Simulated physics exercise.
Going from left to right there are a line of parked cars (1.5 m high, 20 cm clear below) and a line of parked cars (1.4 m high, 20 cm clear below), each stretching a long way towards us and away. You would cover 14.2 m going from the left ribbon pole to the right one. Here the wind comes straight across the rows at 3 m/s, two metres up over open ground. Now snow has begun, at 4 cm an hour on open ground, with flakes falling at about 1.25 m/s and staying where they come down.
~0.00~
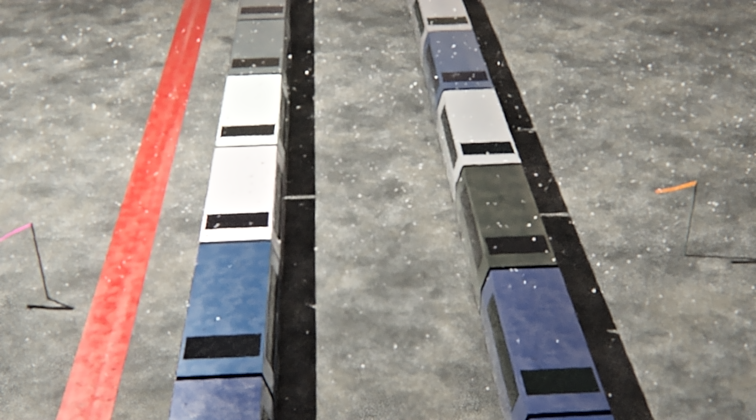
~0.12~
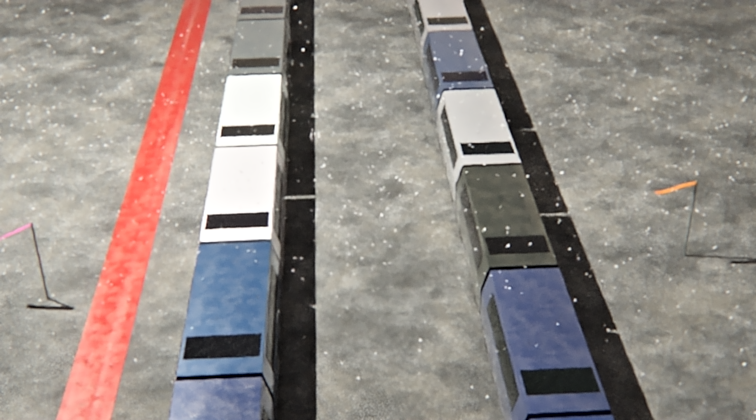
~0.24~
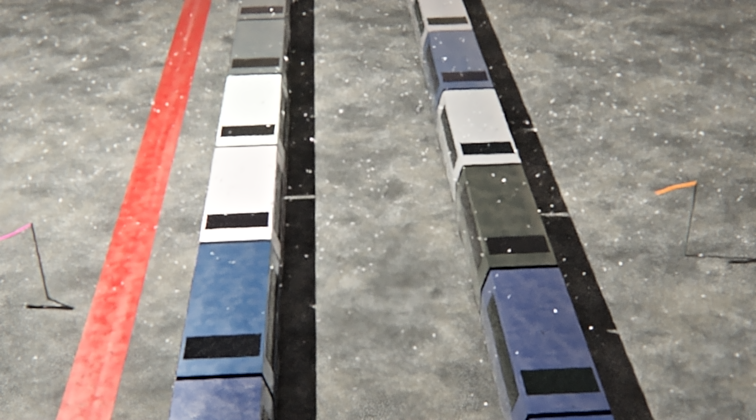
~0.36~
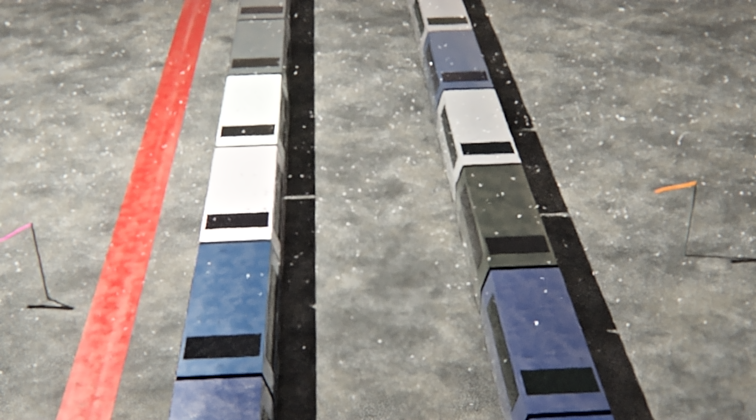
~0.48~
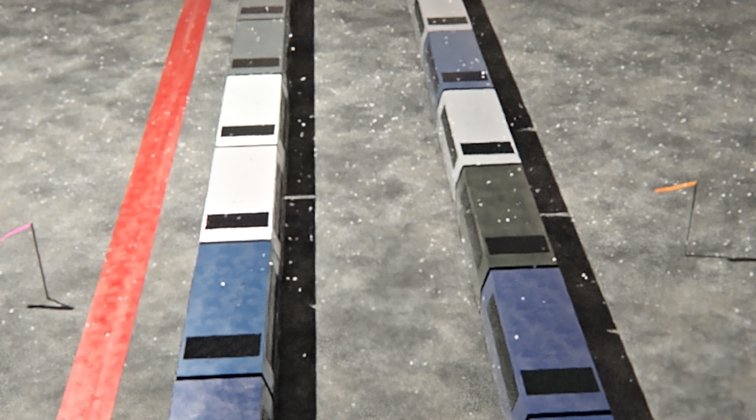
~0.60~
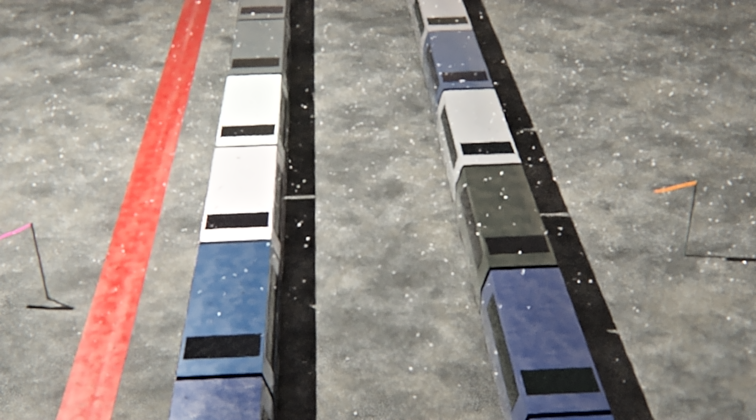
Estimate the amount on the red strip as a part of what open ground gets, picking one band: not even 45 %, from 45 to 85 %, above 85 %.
I would say more than 85 %.
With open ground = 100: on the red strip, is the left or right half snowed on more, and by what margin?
Result: Right section leads by approx. 15 points.
10 minutes on, 6 mm on the red strip, 7 mm in the open.
30 minutes on, 19 mm on the red strip, 20 mm in the open.
60 minutes on, 38 mm on the red strip, 40 mm in the open, so the red strip has 95 % of the open amount; the left half of it has 89 %, the right half 102 %.
